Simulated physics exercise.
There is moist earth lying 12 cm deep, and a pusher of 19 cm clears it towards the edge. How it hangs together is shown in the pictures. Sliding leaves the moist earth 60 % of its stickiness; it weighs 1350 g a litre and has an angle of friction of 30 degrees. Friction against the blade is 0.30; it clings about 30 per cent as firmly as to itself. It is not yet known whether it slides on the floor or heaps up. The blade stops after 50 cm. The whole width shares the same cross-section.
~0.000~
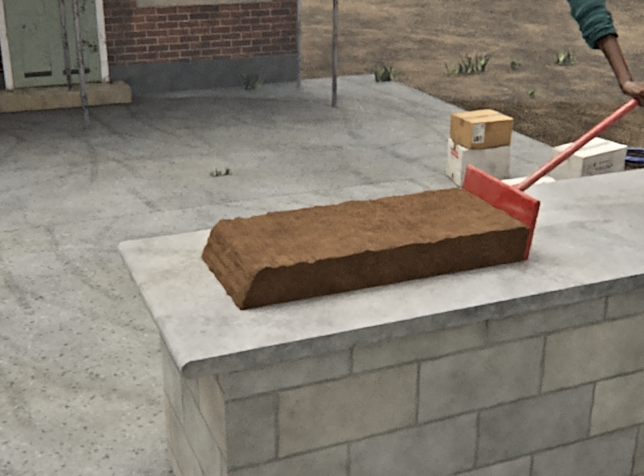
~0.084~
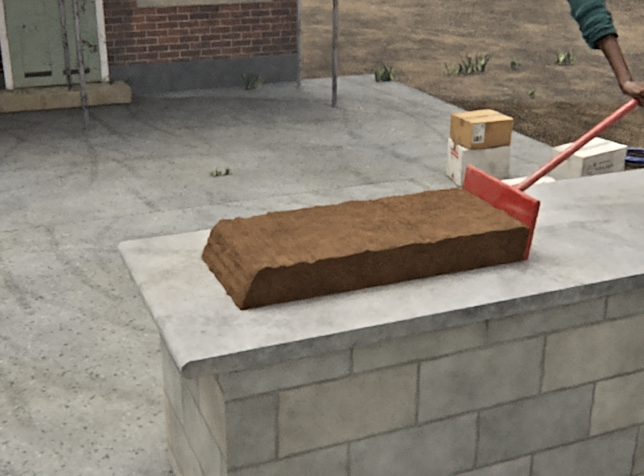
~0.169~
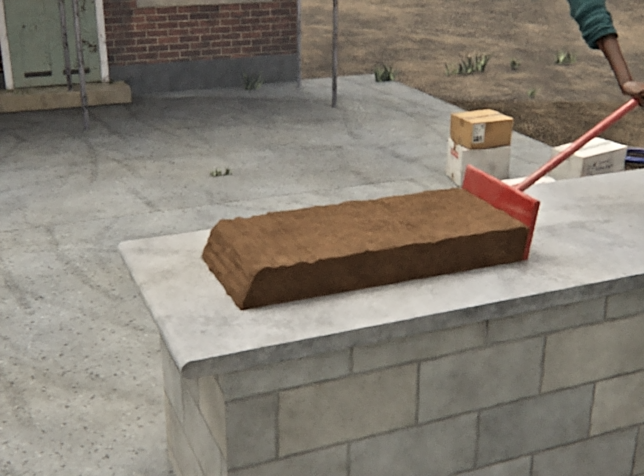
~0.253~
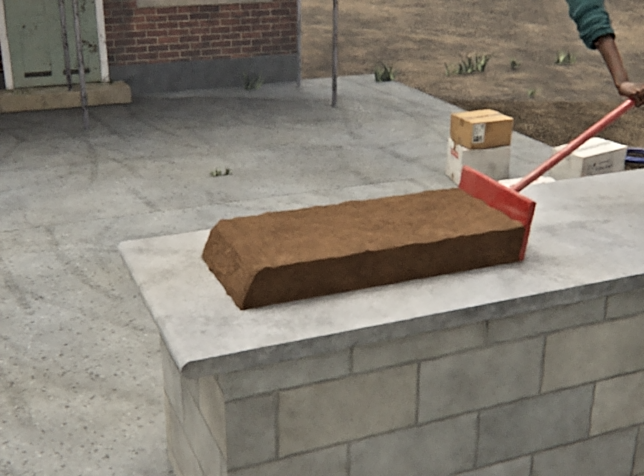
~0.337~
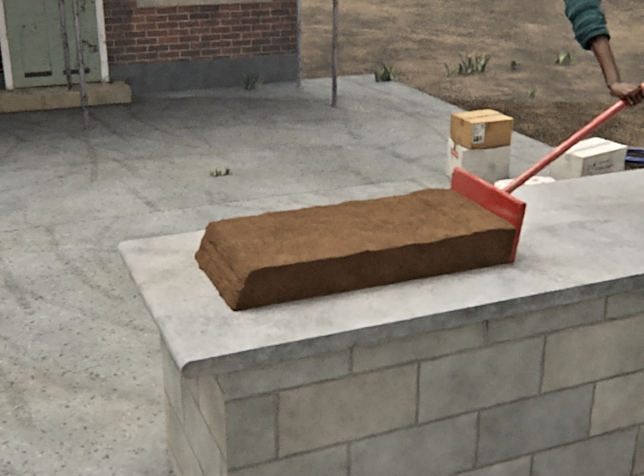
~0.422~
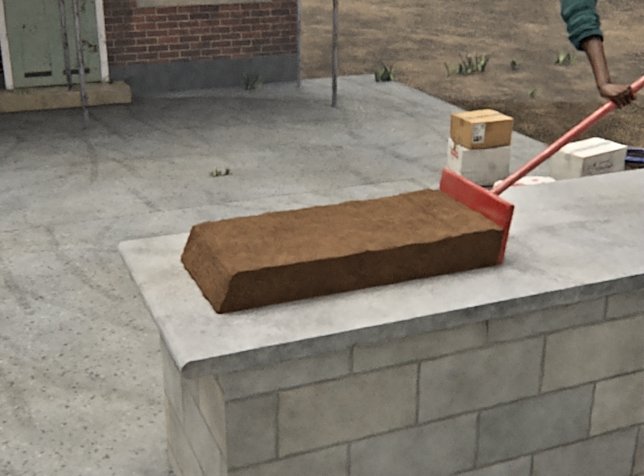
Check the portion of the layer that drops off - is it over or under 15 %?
I expect it to be over.
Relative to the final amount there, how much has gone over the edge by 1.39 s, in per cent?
It comes to around 70 percent.
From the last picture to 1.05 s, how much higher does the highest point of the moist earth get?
Measured change: Around 0 cm.
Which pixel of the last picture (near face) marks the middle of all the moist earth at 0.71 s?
Centre: Approx. (326, 277) px, near face.
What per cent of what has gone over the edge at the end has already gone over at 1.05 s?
I'd say near 0 per cent.
By 0.71 s, 0 % has gone over the edge.
By 1.05 s, 0 % has gone over the edge.
By 1.39 s, 18 % has gone over the edge.
By 1.73 s, 27 % has gone over the edge.
By 1.83 s, at the end, 27 % has gone over the edge.
